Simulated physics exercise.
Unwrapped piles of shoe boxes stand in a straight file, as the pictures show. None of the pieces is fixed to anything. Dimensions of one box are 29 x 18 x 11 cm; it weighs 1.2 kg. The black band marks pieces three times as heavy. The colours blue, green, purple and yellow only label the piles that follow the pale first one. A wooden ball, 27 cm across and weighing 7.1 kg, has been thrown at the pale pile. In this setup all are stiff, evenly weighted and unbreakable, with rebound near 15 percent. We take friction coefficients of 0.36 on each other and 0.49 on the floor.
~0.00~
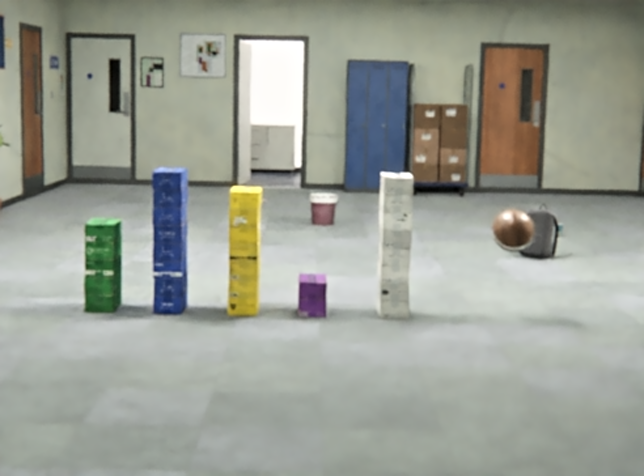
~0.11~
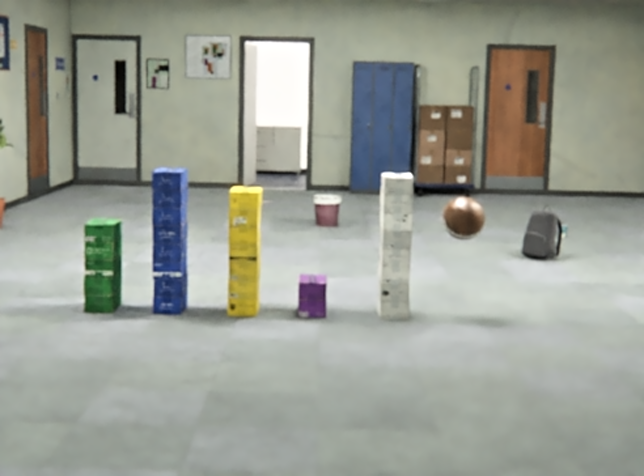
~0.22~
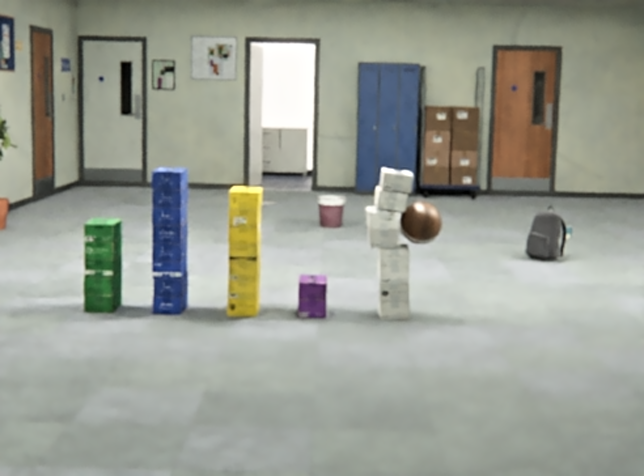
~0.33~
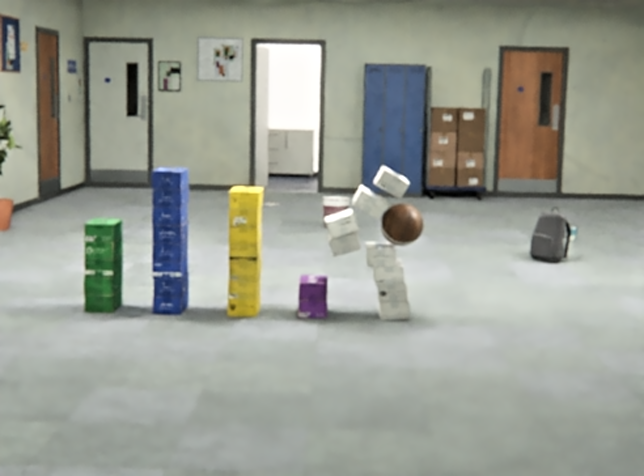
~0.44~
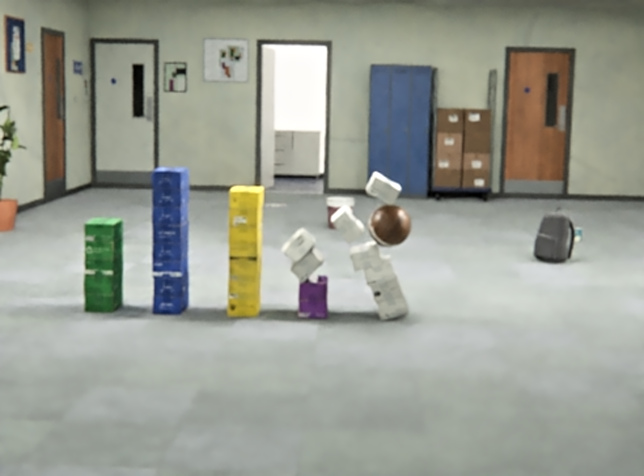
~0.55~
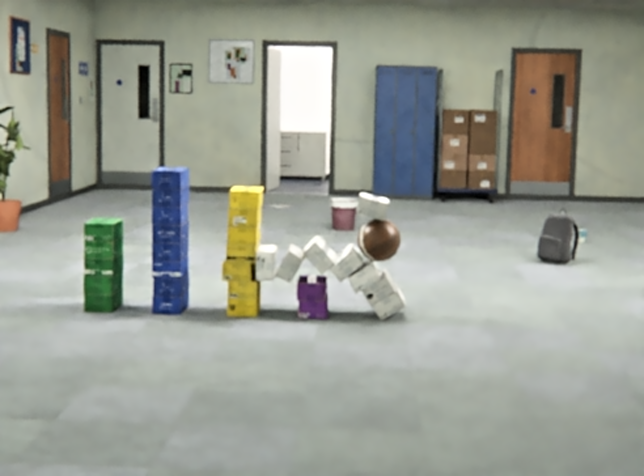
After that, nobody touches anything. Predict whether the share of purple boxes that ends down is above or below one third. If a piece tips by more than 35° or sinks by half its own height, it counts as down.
The share ends below one third.
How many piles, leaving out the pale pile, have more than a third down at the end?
I make it 0 of the piles.
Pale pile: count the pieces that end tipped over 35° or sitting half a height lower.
Count: 7.
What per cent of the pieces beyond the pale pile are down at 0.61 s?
By then, 0 per cent.
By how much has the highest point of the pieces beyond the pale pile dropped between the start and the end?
Lower by close to 0 cm.
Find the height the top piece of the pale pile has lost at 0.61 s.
25 cm.
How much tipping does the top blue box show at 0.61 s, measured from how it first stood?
About 0°.
After 0.61 s, 8 of the pale pile down; none of the 2 purple boxes down (0 of 22 in all colours); top purple box 14 mm from its place.
After 0.66 s, 6 of the pale pile down; none of the 2 purple boxes down (0 of 22 in all colours); top purple box 30 mm from its place; top yellow box 14 mm from its place.
After 0.82 s, 7 of the pale pile down; none of the 2 purple boxes down (0 of 22 in all colours); top purple box 8 cm from its place; top yellow box 19 mm from its place.
In the end (1.6 s), 7 of the pale pile down; none of the 2 purple boxes down (0 of 22 in all colours); top purple box 8 cm from its place; top yellow box 18 mm from its place. That is 0 per cent. From the last view, middles, top purple box near (301, 287), top yellow box near (244, 198).
